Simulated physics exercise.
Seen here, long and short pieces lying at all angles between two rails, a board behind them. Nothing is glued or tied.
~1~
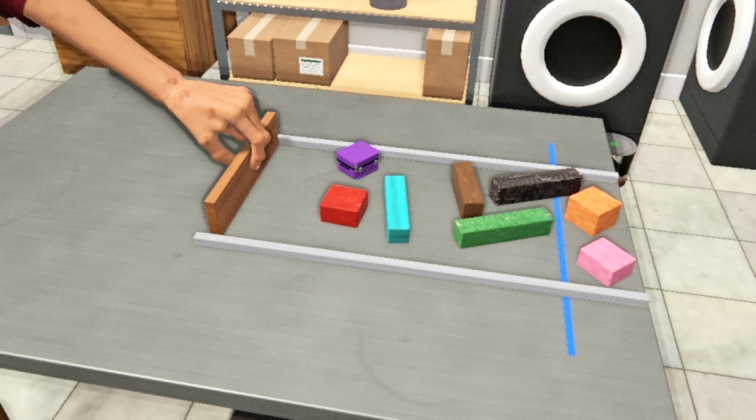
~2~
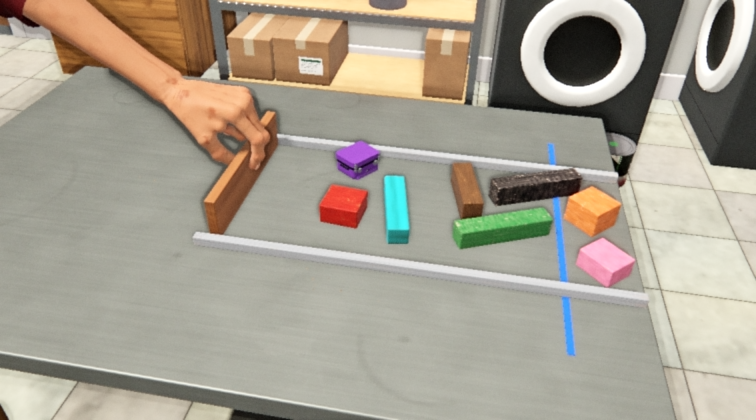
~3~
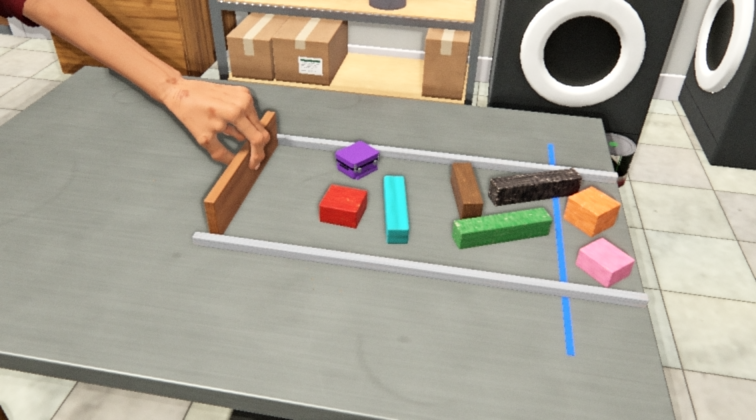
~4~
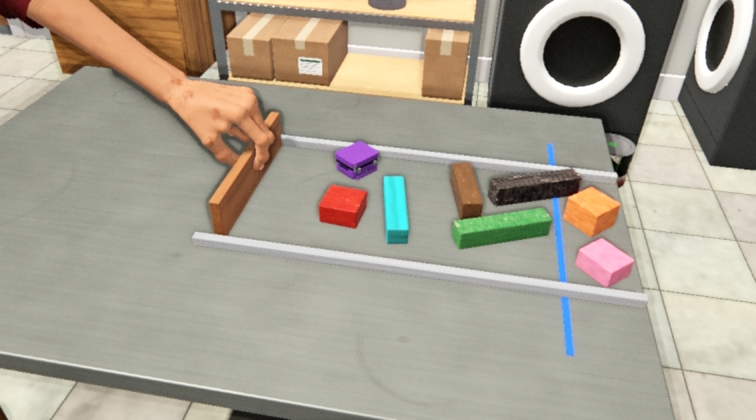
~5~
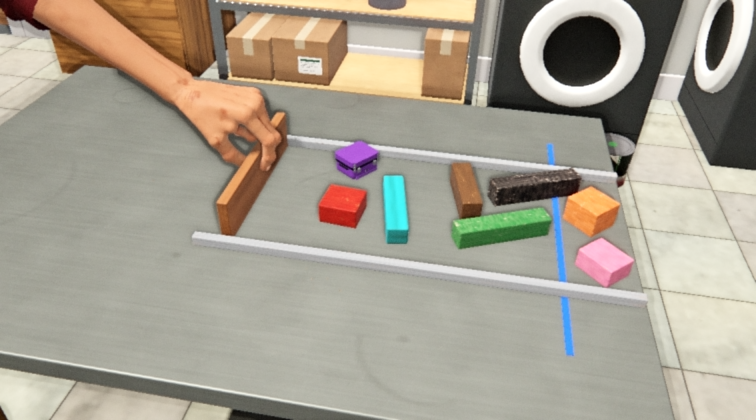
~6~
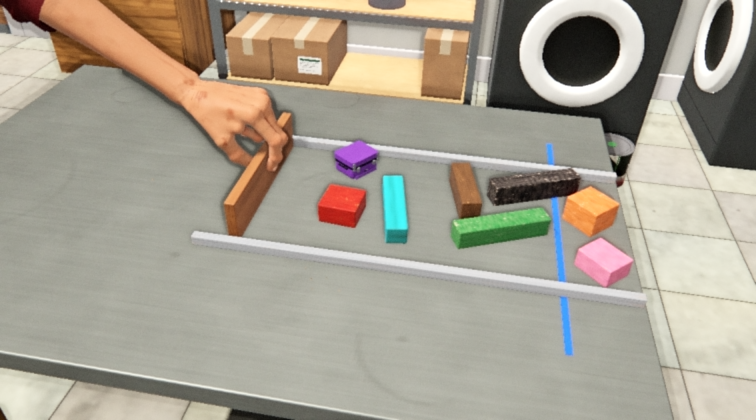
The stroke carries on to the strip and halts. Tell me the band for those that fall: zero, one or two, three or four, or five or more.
The number that fall off is three or four.
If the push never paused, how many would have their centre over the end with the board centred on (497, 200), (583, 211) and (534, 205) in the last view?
Past the end: 0, 6 and 3.
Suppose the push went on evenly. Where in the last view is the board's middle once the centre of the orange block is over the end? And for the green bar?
About (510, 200), and (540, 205) for the other.
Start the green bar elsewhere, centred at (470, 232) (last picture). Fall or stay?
Then it holds on.
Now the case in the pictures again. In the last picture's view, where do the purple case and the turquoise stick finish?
The purple case at (570, 182), the turquoise stick at (612, 241).
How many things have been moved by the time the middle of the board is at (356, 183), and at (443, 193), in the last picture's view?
3 and 7.
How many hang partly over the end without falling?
That would be 1.
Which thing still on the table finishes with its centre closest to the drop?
It is the brown bar.
Soon after, none off yet; pink block at rest near (603, 262); orange block at rest near (591, 211); black bar at rest near (534, 186).
Then, none off yet; pink block at rest near (603, 262); orange block moving near (598, 210); black bar moved a little near (548, 186).
Further on, none off yet; pink block moved a little near (627, 271); orange block moved about its own width near (628, 203); black bar moved about its own width near (615, 184).
At rest, the number that fall off is three or four; fallen, green bar, black bar, orange block and pink block.
